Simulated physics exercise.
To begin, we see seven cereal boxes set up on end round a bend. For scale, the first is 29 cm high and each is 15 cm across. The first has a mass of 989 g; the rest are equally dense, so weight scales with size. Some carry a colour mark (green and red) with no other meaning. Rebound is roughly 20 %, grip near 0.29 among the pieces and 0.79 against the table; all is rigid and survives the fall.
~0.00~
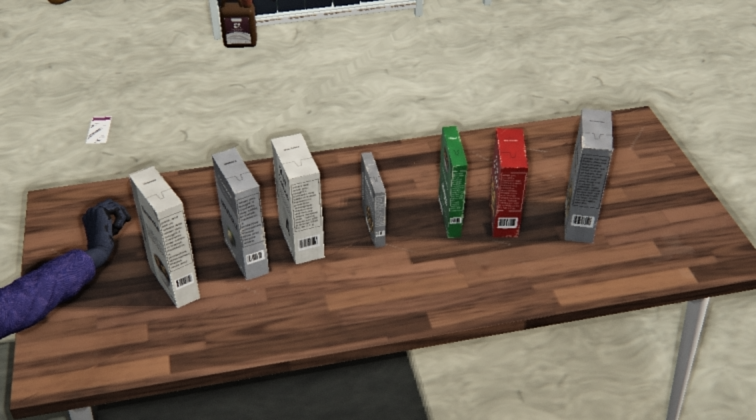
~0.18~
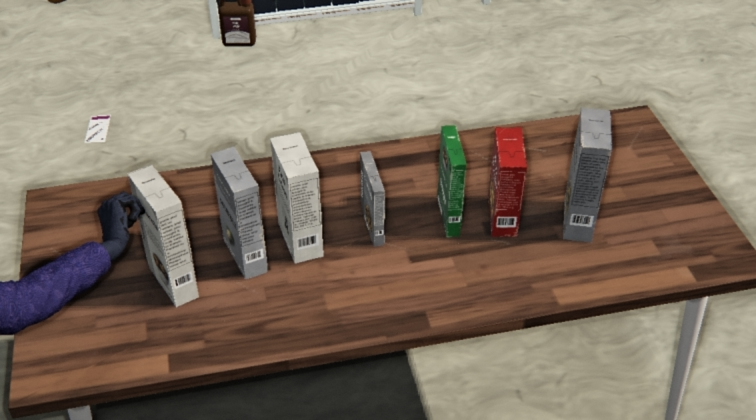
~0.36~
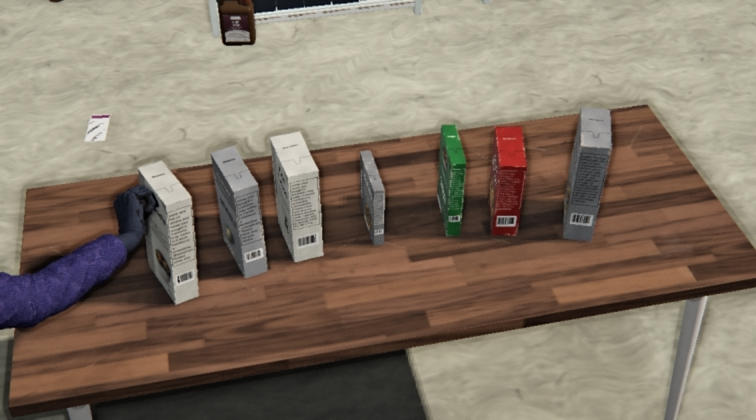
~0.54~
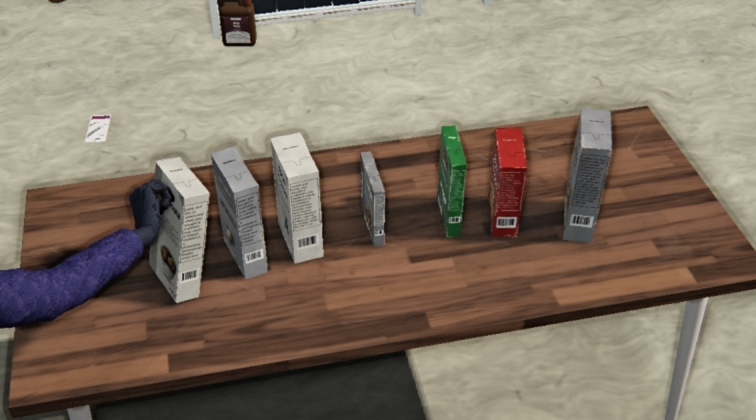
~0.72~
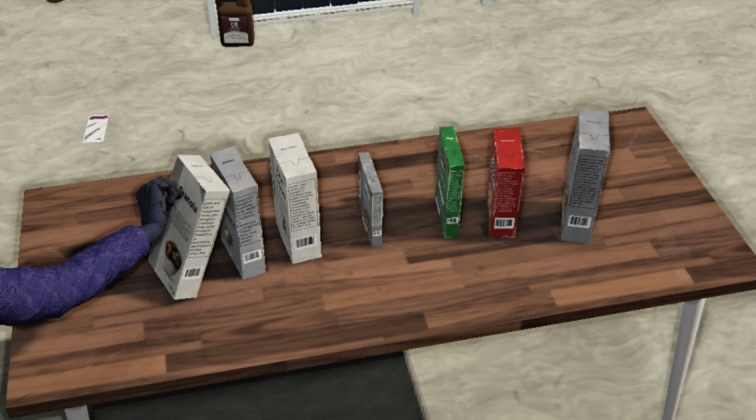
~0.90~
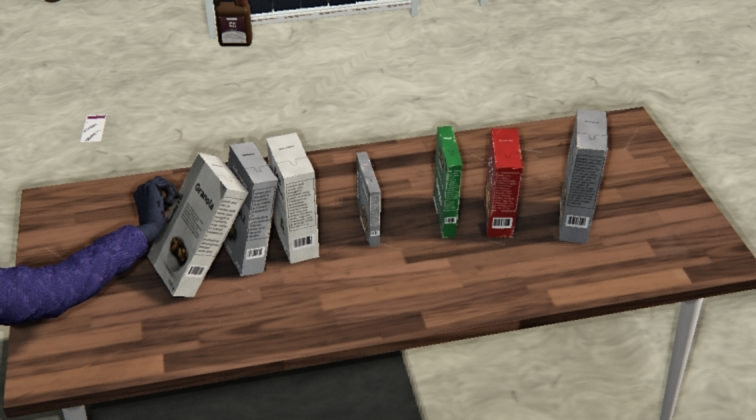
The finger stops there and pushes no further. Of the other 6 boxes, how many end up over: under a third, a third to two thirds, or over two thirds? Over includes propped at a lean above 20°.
A third to two thirds.
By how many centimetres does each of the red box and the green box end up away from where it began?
Result: Red at 0 cm, green at 0 cm.
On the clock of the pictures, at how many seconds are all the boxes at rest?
Close to 2.0 seconds, I'd say.
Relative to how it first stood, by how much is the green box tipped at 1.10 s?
Near 0 degrees from how it began.
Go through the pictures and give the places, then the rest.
In the first frame (places mark the middle of the side facing us), finger (117, 214) 48 mm from the first box; red box (510, 204); green box (457, 204); the rest undisturbed.
In the second frame, finger (131, 206) 13 mm from the first box; red box (509, 203).
In the third frame, finger (146, 199) pushing; red box (509, 203); the rest undisturbed.
In the fourth frame, finger (162, 194) pushing; red box (509, 204); the rest undisturbed.
In the fifth frame, finger (168, 191) stopped; red box (507, 205); the rest undisturbed.
In the sixth frame, finger (166, 191) stopped; red box (505, 204); green box (452, 203); steepest lean 12°, the box at (259, 230); one has shifted.
After 1.10 s, 1 of the 6 other boxes over.
After 1.26 s, 3 of the 6 other boxes over.
At rest (2.1 s), 3 of the 6 other boxes over; green box leaning 14°; red box unmoved. That is 50 per cent. Three left standing. As the last picture would show them, middles, green box near (463, 180), red box near (502, 184).
